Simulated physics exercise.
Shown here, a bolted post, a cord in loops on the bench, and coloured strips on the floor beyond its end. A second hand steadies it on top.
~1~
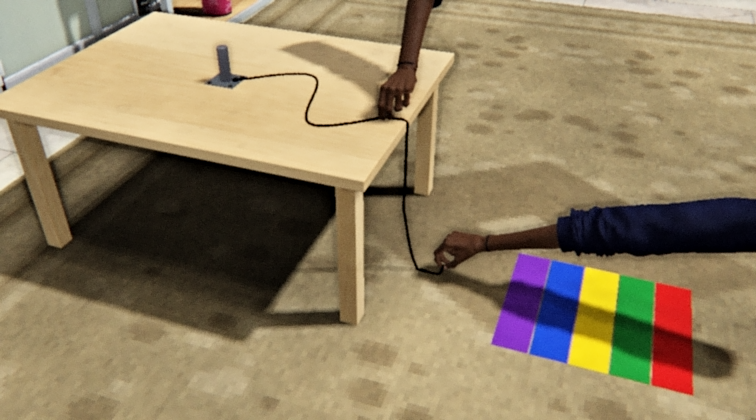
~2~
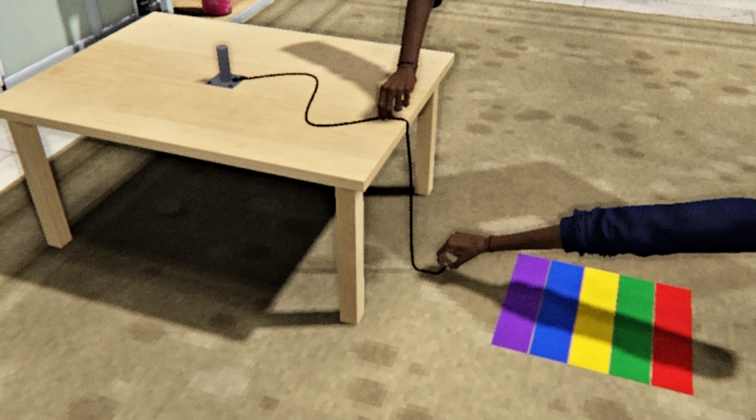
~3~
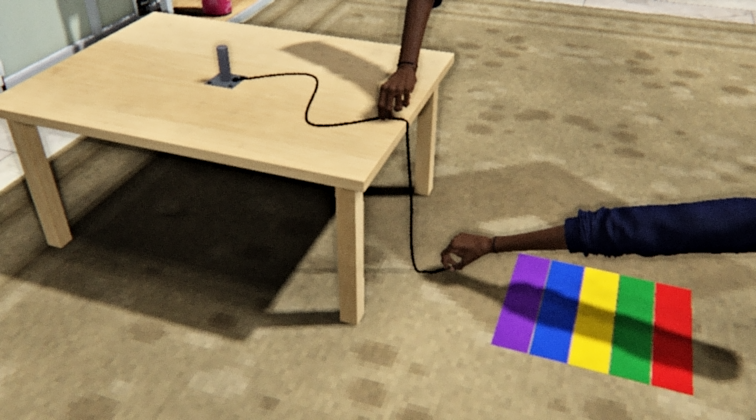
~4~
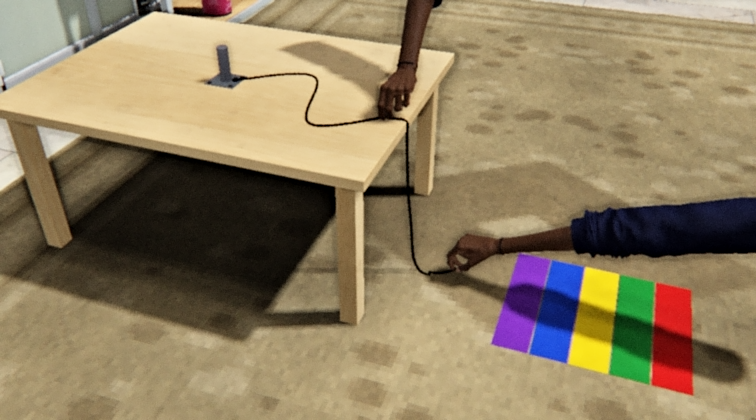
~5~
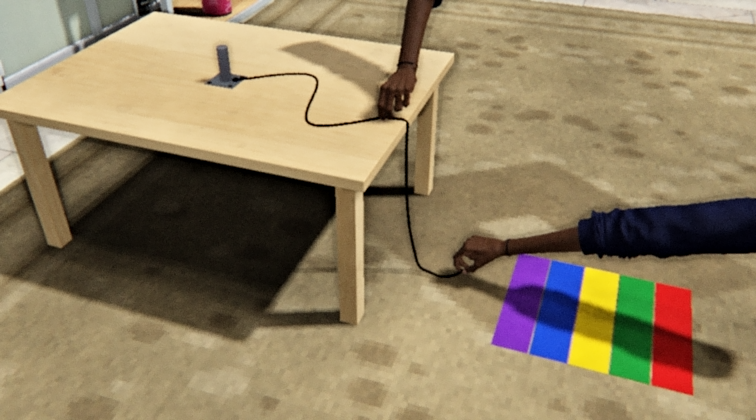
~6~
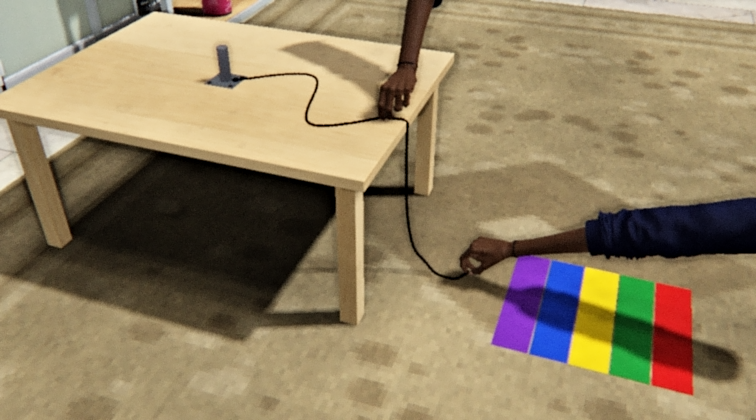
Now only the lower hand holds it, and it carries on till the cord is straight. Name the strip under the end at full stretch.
The red one.
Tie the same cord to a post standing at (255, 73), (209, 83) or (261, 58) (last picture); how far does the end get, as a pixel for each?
Near (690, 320), (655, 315) and (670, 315).
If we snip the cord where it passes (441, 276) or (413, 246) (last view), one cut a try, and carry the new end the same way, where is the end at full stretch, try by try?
The places are (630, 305) and (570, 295).
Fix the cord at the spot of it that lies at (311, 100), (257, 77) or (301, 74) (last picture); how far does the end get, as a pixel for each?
About (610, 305), (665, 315) and (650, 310).
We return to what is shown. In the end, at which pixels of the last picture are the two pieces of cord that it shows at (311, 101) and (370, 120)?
At (363, 107), then (457, 157).
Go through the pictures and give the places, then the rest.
In the first picture, end (443, 265); purple (514, 330); blue (552, 340); yellow (591, 349); green (631, 359); red (672, 369).
In the second picture, end (446, 266); cord through (268, 76) (316, 90) (313, 125) (393, 119) (411, 184) (412, 251).
In the third picture, end (450, 267).
In the fourth picture, end (456, 268); cord through (268, 76) (316, 90) (313, 125) (393, 119) (408, 184) (412, 252).
In the fifth picture, end (462, 270).
In the sixth picture, end (469, 271); cord through (268, 76) (316, 90) (313, 125) (393, 119) (406, 183) (416, 251).
Early on, end near (605, 302); over yellow.
Midway, end near (649, 312); over green.
At the end of the slack, end near (673, 318); over red. It halts on the red strip.
